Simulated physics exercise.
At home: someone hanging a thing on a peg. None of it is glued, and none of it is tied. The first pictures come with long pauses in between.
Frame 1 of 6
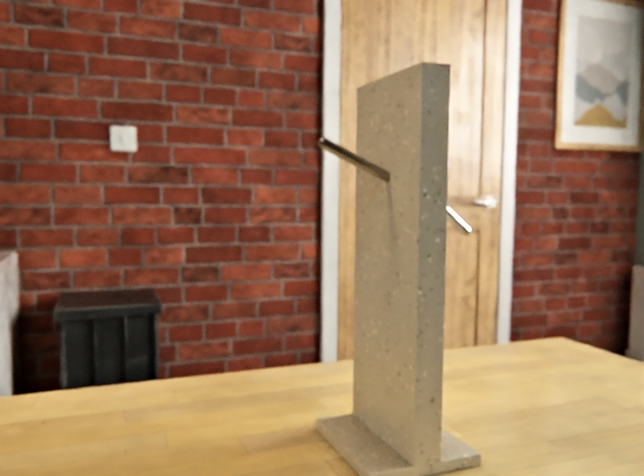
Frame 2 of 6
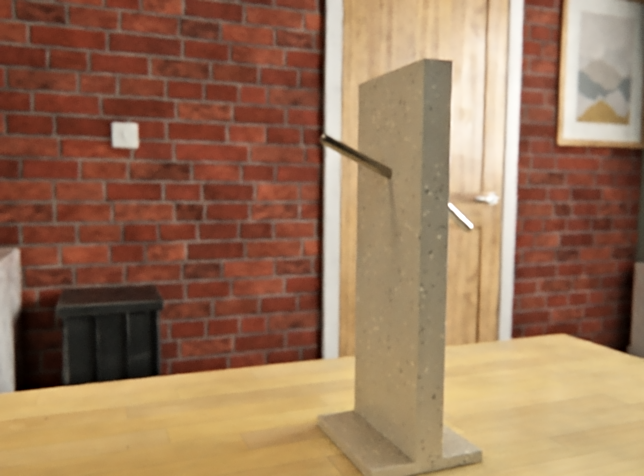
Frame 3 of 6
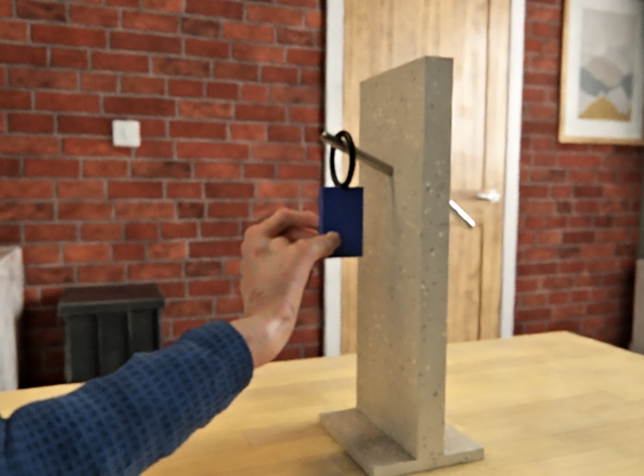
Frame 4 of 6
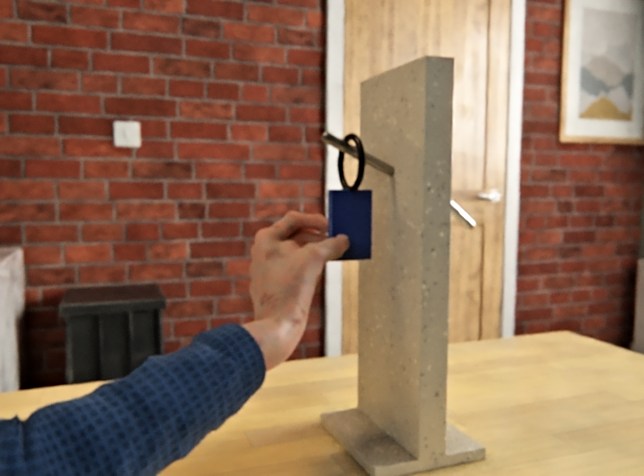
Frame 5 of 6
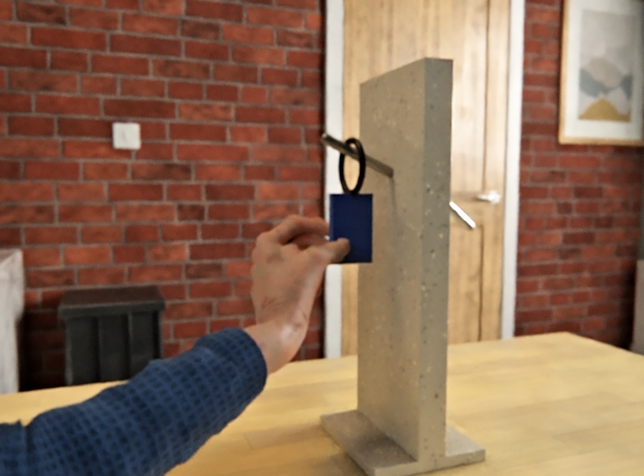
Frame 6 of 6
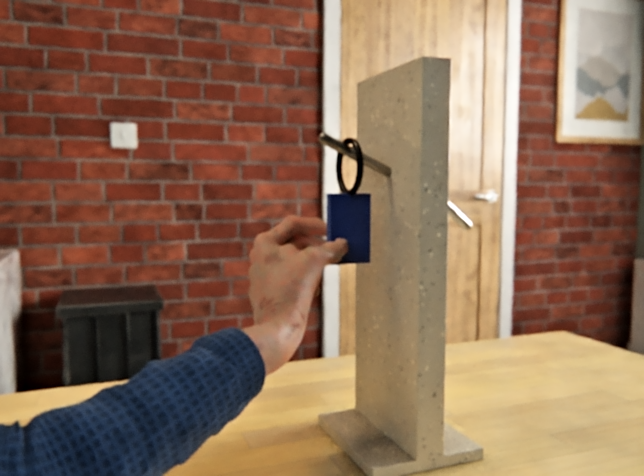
A hand in a blue checked sleeve comes in from the left, holding a blue tag by its lower part, and brings the tag's black ring over the metal peg of a grey speckled stand. The stand rises from a pale wooden table, seen from the front in a room with red brick, a wooden door and a dark bin. The tag shifts slightly right, then dips a little, still held, while the view barely moves.
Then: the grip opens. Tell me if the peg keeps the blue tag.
In this case the blue tag is held by the peg.
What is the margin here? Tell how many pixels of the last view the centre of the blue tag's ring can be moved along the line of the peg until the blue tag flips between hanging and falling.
Left by around 32 pixels.
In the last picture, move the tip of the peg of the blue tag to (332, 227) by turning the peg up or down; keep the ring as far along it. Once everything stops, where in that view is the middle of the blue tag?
End point: About (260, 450).
Then, 0.16 s past the last view, blue tag leaning 6° off how it started near (353, 206).
Then, 0.36 s past the last view, blue tag travelled a little near (366, 211).
Finally, the blue tag stays on its peg, near (369, 213).
